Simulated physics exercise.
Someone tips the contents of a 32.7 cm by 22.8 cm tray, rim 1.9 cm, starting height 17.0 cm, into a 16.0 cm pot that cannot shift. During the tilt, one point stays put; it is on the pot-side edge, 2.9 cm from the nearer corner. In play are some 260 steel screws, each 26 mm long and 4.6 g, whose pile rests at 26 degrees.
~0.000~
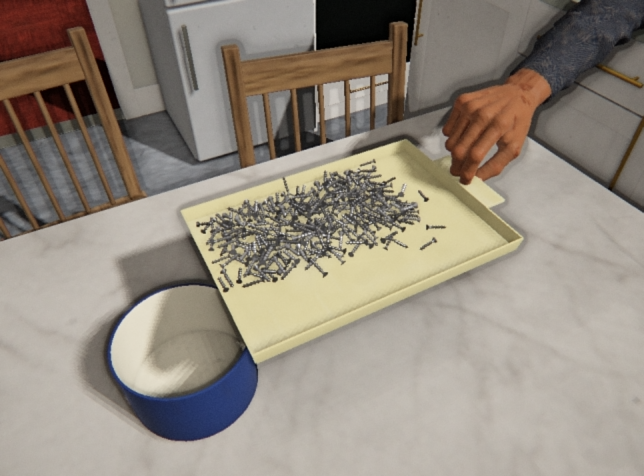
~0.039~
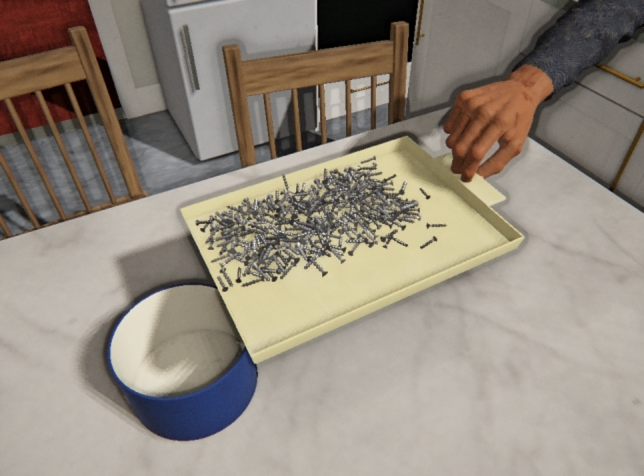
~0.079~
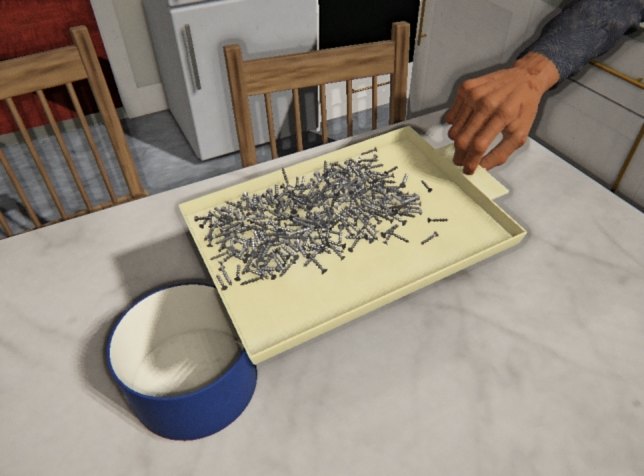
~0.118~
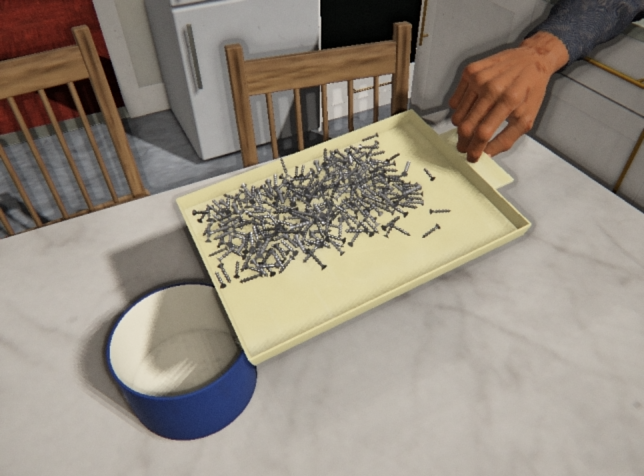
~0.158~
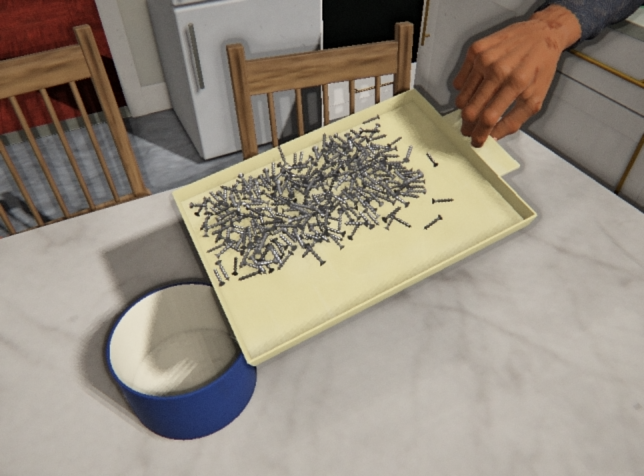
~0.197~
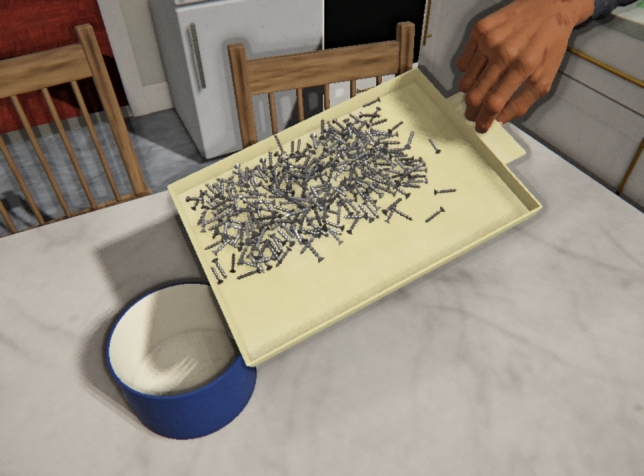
The clip shows a hand at the right end of a pale yellow tray of screws on a marble-patterned table, raising that end so the tray slants toward a blue pot at left while the screws stay heaped together.
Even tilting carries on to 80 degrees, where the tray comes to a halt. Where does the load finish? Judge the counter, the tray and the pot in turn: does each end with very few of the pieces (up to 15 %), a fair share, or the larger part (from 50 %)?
Counter: The larger part. Left on the tray: Very few. Pot: Very few.
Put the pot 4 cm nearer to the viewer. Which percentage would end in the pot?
It would come to roughly 5 percent.
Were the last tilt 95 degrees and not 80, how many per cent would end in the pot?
Around 0 %, I reckon.
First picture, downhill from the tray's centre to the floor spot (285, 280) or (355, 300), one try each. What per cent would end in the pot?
The share comes to roughly 30 in a hundred, then roughly 0 in a hundred.
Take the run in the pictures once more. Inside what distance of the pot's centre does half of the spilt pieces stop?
Some 20 cm.
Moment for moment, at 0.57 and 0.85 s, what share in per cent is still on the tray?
Roughly 95 then 0.
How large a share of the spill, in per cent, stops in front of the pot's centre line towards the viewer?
100 %.
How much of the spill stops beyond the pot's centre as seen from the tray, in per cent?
Some 60 per cent.
After 0.42 s, tilt 50 degrees; the tray holds 100 %, the pot 0 %.
Then, at 0.57 s, tilt 71 degrees; the tray holds 95 %, the pot 0 %.
After 0.85 s, tilt 80 degrees; the tray holds 0 %, the pot 0 %.
In the end, at 1.8 s, counter 100 %, tray 0 %, pot 0 %.
